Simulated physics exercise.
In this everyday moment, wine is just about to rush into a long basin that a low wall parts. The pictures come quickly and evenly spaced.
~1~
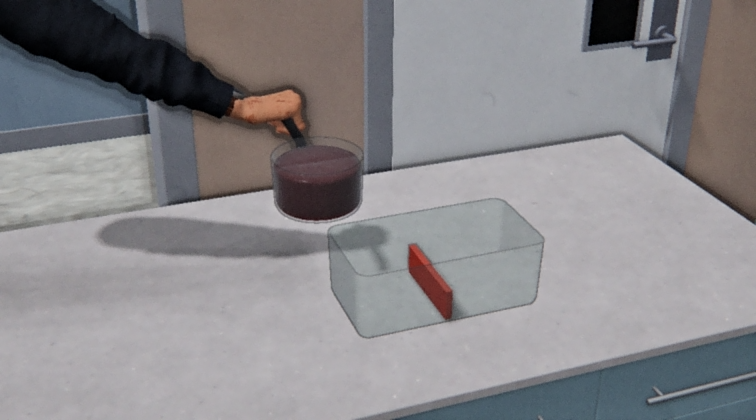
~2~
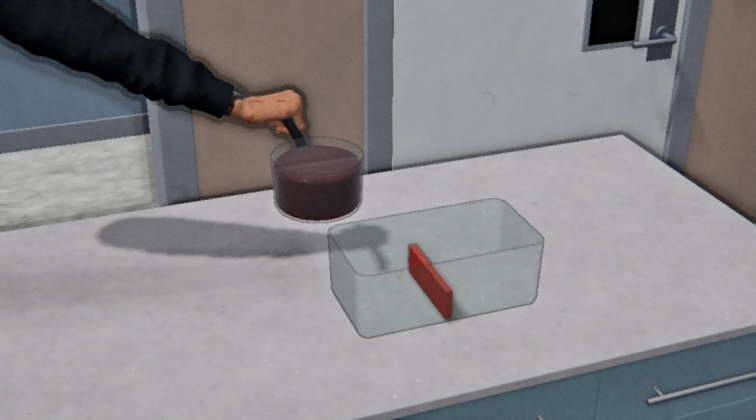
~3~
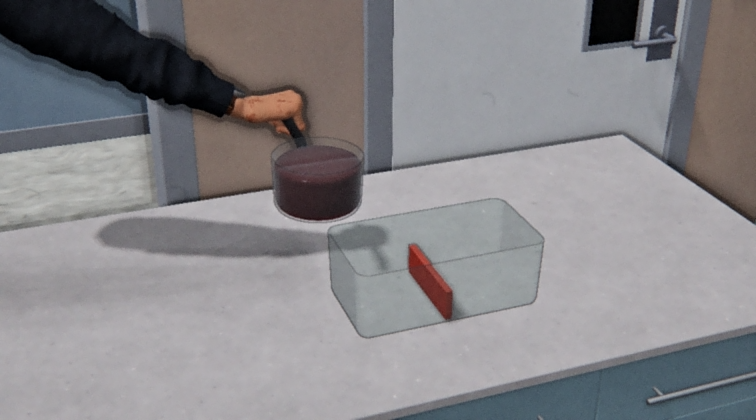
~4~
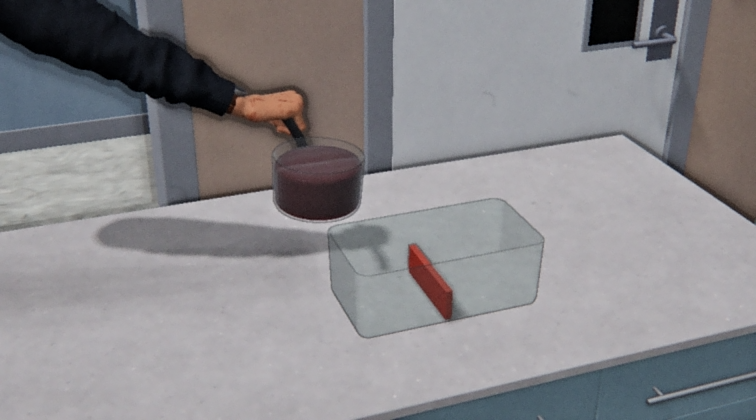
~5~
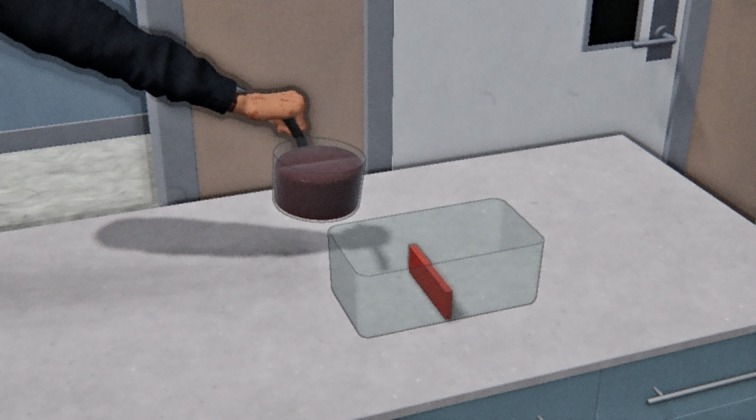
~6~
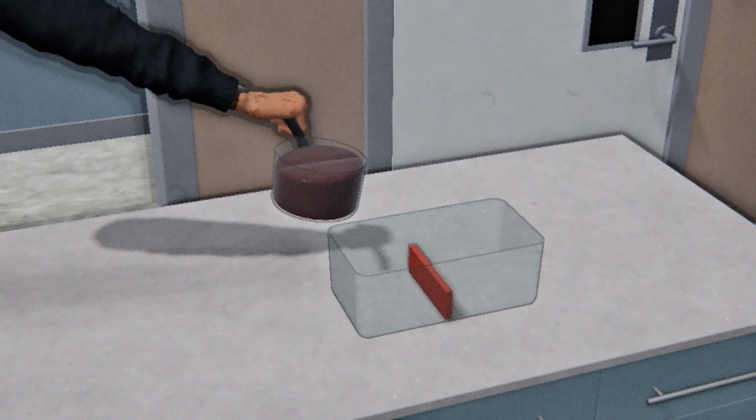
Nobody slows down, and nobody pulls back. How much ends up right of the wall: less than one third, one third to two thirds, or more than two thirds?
The bottom band.
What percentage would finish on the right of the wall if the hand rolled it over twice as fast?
Roughly 5 %.
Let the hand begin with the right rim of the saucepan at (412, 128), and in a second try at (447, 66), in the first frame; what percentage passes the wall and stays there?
Roughly 85 % and 85 %.
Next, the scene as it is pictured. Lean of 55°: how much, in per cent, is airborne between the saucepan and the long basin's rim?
It comes to around 20 per cent.
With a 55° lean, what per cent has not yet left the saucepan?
70 %.
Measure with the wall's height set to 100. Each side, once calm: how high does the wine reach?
Once it is still, the left part shows 70 per cent and the right part 0.
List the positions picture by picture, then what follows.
In the first frame, tilt 0°; pouring edge (360, 150); surface from (274, 168) to (358, 155); the long basin's rim runs from (341, 253) to (524, 220); the wall's top is at (430, 268).
In the second frame, tilt 0°; pouring edge (361, 150); surface from (274, 168) to (358, 155).
In the third frame, tilt 1°; pouring edge (361, 151); surface from (274, 168) to (358, 155).
In the fourth frame, tilt 3°; pouring edge (362, 152); surface from (275, 167) to (358, 156).
In the fifth frame, tilt 6°; pouring edge (363, 154); surface from (276, 168) to (360, 156).
In the sixth frame, tilt 9°; pouring edge (364, 156); surface from (276, 169) to (361, 156).
A moment on, the saucepan is tipped part way and 70 per cent is still to pour, 9 is left of the wall and 0 right of it.
Next, the saucepan is tipped on its side and 20 per cent is still to pour, 67 is left of the wall and 0 right of it.
Then the saucepan is tipped on its side and 3 per cent is still to pour, 93 is left of the wall and 1 right of it.
Later the saucepan is tipped on its side and 0 per cent is still to pour, 98 is left of the wall and 1 right of it.
Finally, 98 per cent lies left of the wall, 1 right of it and 1 outside.
